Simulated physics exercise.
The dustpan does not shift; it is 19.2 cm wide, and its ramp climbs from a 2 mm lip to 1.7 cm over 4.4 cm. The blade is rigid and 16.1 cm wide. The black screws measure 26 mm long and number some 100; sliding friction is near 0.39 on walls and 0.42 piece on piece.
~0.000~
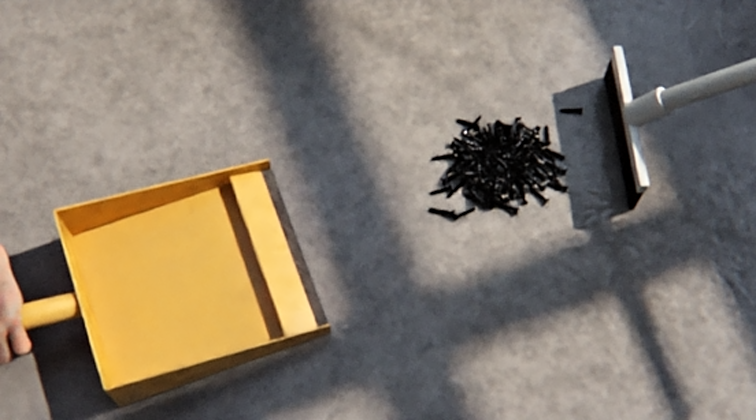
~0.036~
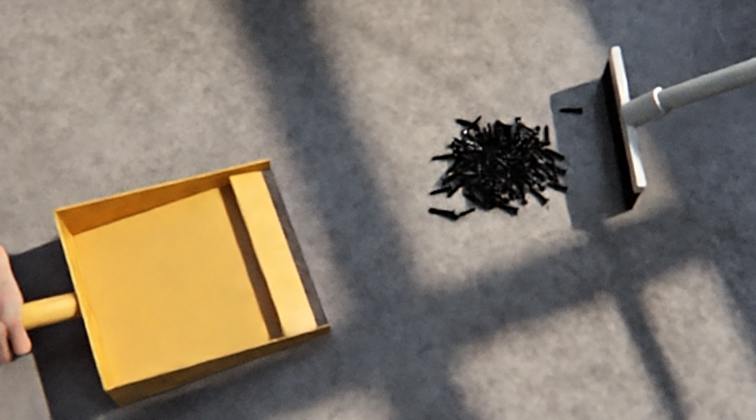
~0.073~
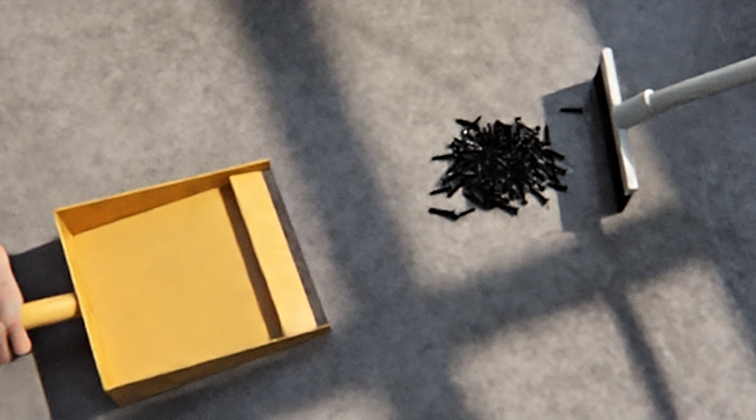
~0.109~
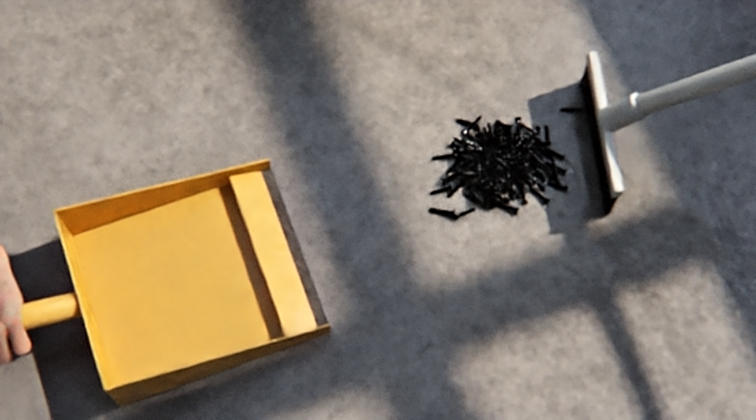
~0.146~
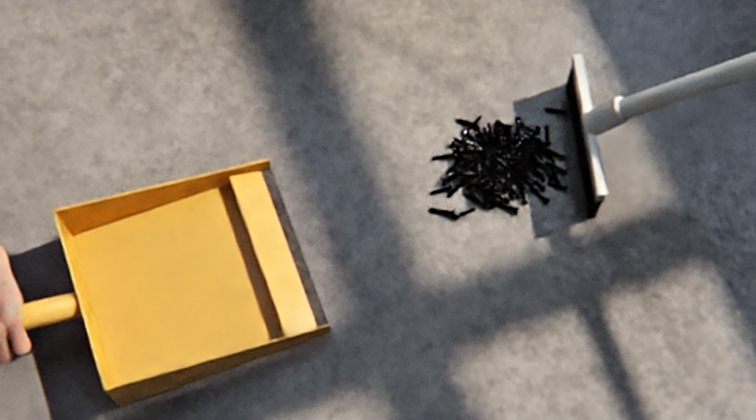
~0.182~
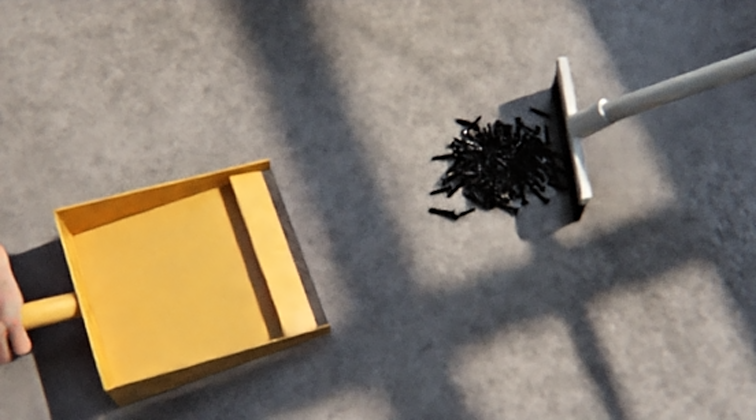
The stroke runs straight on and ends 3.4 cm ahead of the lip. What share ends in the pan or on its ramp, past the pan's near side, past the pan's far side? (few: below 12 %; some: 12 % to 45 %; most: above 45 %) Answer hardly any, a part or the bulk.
Pan: Hardly any, near side: Hardly any, far side: A part.
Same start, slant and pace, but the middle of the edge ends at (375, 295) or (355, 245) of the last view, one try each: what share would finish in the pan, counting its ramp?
About 0 and 0 per cent.
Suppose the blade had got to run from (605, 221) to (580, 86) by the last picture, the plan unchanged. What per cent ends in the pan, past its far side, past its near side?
Pan 0, far 0, near 0.
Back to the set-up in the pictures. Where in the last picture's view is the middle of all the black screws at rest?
Near (309, 195).
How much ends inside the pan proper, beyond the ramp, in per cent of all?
About 0 per cent.
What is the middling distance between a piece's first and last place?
Roughly 20 cm.
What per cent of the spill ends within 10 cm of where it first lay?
Roughly 0 per cent.
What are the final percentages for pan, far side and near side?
Pan 0, near side 0, far side 15.
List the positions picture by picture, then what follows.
Blade from (642, 187) to (616, 55), moved 0.0 cm, 0 of the pieces shifted so far; middle of the pieces at (502, 164); pan at (180, 289), in the first frame.
Blade from (639, 187) to (613, 56), moved 0.3 cm, 0 of the pieces shifted so far; middle of the pieces at (502, 164), in the second frame.
Blade from (630, 189) to (605, 57), moved 1.2 cm, 0 of the pieces shifted so far; middle of the pieces at (502, 164), in the third frame.
Blade from (616, 192) to (592, 60), moved 2.7 cm, 0 of the pieces shifted so far; middle of the pieces at (502, 164), in the fourth frame.
Blade from (600, 196) to (576, 63), moved 4.4 cm, 1 of the pieces shifted so far; middle of the pieces at (502, 164), in the fifth frame.
Blade from (585, 199) to (561, 66), moved 6.0 cm, 1 of the pieces shifted so far; middle of the pieces at (502, 164); pan at (180, 289). The blade's pace is about 0.46 m/s, heading 8 degrees away from the viewer's side, in the sixth frame.
After 0.45 s, middle of the blade 18 cm from the lip; 0 % over the lip, far side 0 %, near side 0 %.
Then, at 0.63 s, middle of the blade 10 cm from the lip; 0 % over the lip, far side 10 %, near side 0 %.
After 0.93 s, middle of the blade 5 cm from the lip; 0 % over the lip, far side 15 %, near side 0 %.
At rest (1.7 s), pan 0 %, near side 0 %, far side 15 %, in front of the lip or behind the blade 85 %.
